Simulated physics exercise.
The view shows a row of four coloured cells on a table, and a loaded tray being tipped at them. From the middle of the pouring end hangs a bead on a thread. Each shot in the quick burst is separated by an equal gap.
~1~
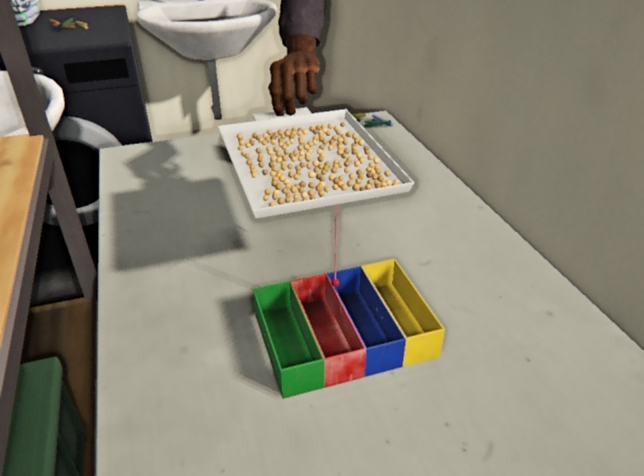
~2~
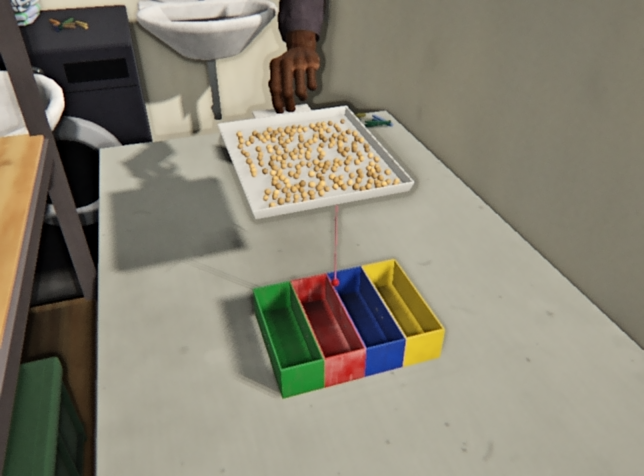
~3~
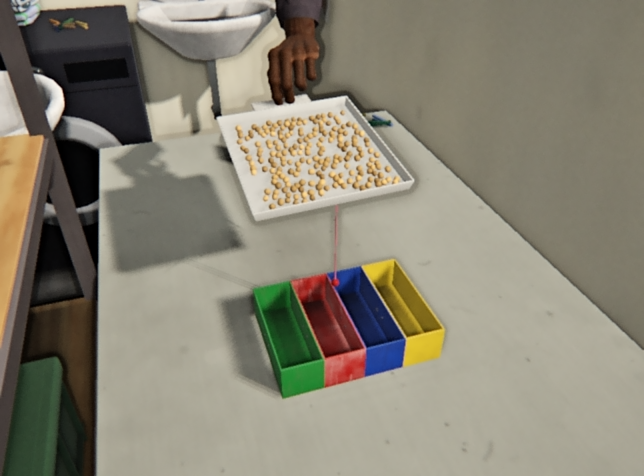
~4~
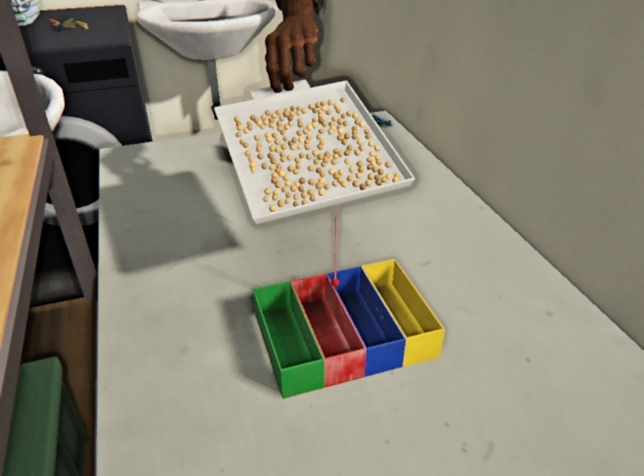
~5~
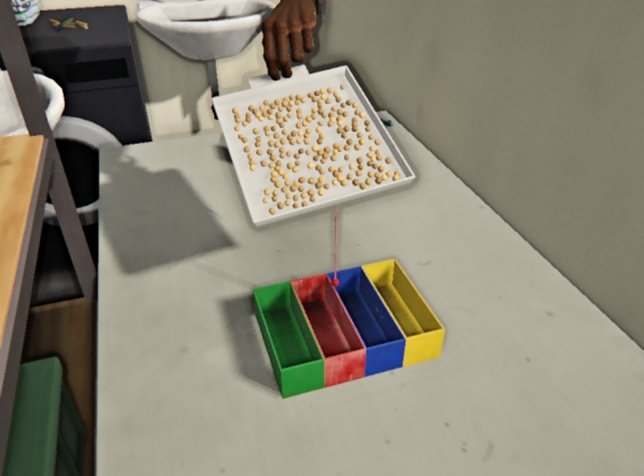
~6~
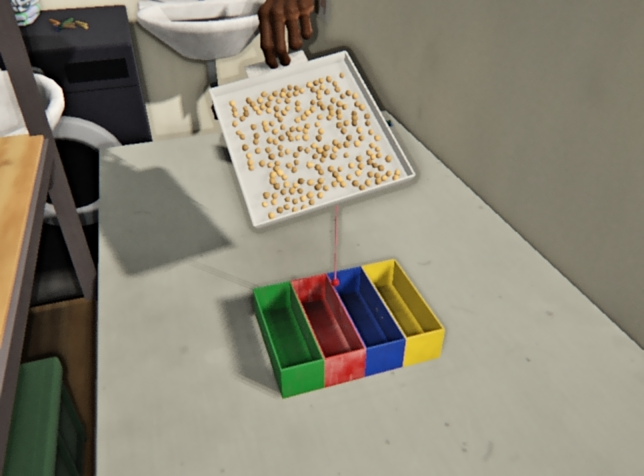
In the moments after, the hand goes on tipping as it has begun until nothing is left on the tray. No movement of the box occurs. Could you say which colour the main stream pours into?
It pours into the green cell.
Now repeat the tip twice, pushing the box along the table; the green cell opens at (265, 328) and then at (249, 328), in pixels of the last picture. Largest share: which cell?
Try 1 - that green cell; try 2 - that red cell.
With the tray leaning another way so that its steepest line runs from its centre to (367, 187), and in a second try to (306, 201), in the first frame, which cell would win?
First aim: That yellow cell. Second aim: That green cell.
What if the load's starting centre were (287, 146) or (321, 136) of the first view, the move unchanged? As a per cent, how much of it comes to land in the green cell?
Try 1: 70 %; try 2: 50 %.
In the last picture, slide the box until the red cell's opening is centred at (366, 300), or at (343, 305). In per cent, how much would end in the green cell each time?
Roughly 10% first, roughly 40% second.
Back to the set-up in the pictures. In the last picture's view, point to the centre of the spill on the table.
It's centred at about (228, 362).
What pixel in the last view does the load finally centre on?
Resting centre, last frame: Roughly (283, 338).
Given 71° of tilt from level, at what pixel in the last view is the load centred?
Mark it at roughly (285, 211) in the final frame.
Just after the last frame, tray tipped steeply; the larger part on the tray; just a few in the green cell; roughly a quarter falling or outside the box.
A moment on, tray tipped past a quarter turn; just a few on the tray; roughly half in the green cell; about a tenth in the red cell; roughly a third falling or outside the box.
Further on, tray tipped past a quarter turn; roughly two thirds in the green cell; about a tenth in the red cell; roughly a quarter falling or outside the box.
When it is over, tray tipped past a quarter turn; roughly two thirds in the green cell; about a tenth in the red cell; not one in the blue cell; not one in the yellow cell; roughly a quarter outside the box.
